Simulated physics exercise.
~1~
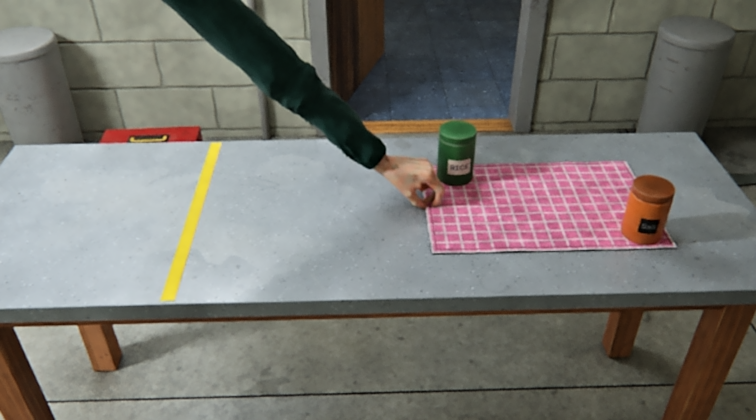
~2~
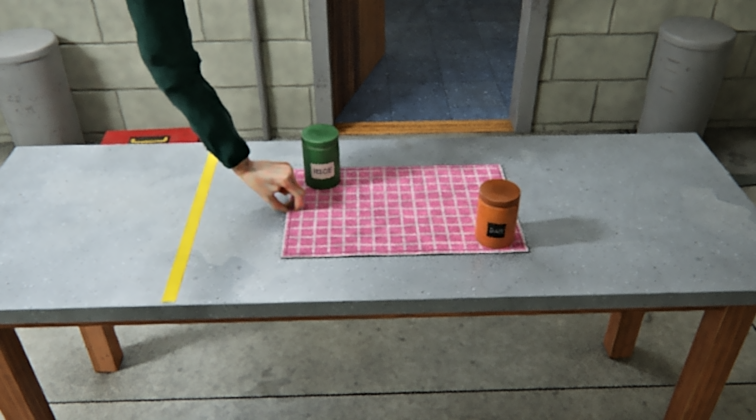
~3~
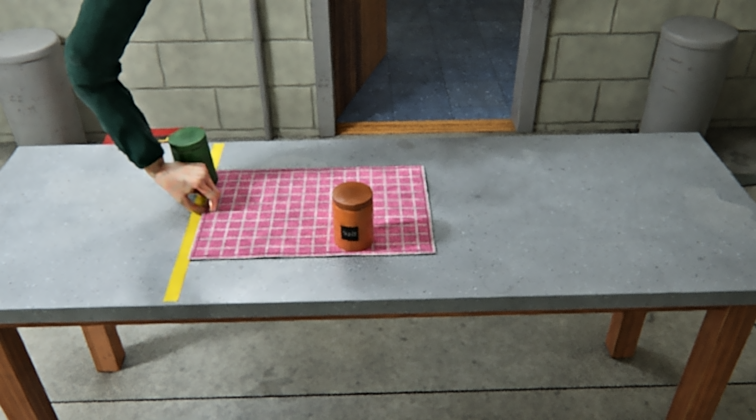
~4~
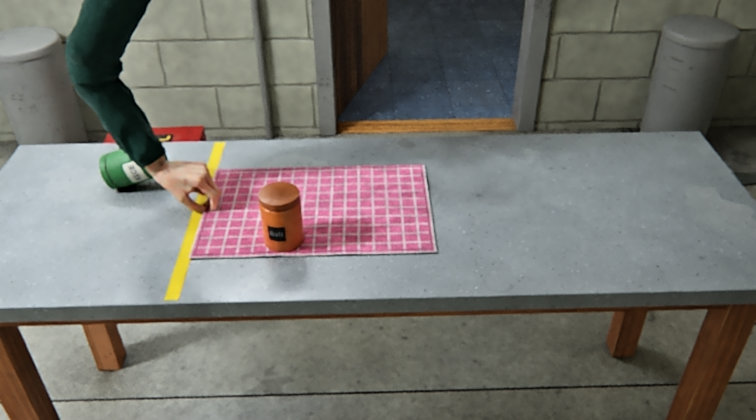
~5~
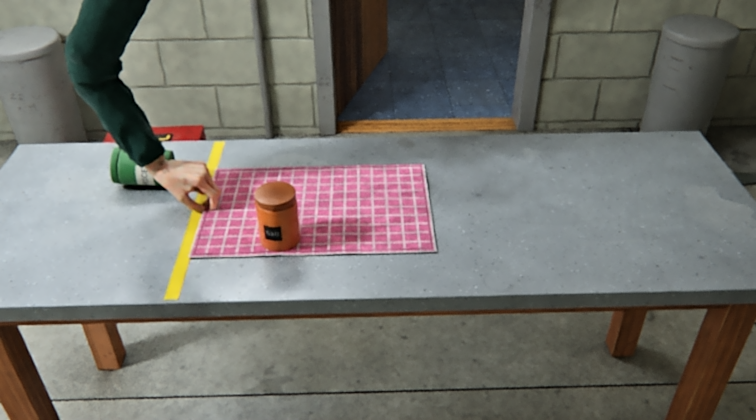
We see a hand pull a pink checked place mat left along a grey table, carrying a green jar and an orange jar, until its edge reaches a yellow tape line; the green jar topples beyond the tape, while the orange jar slides left but stays upright on the mat.
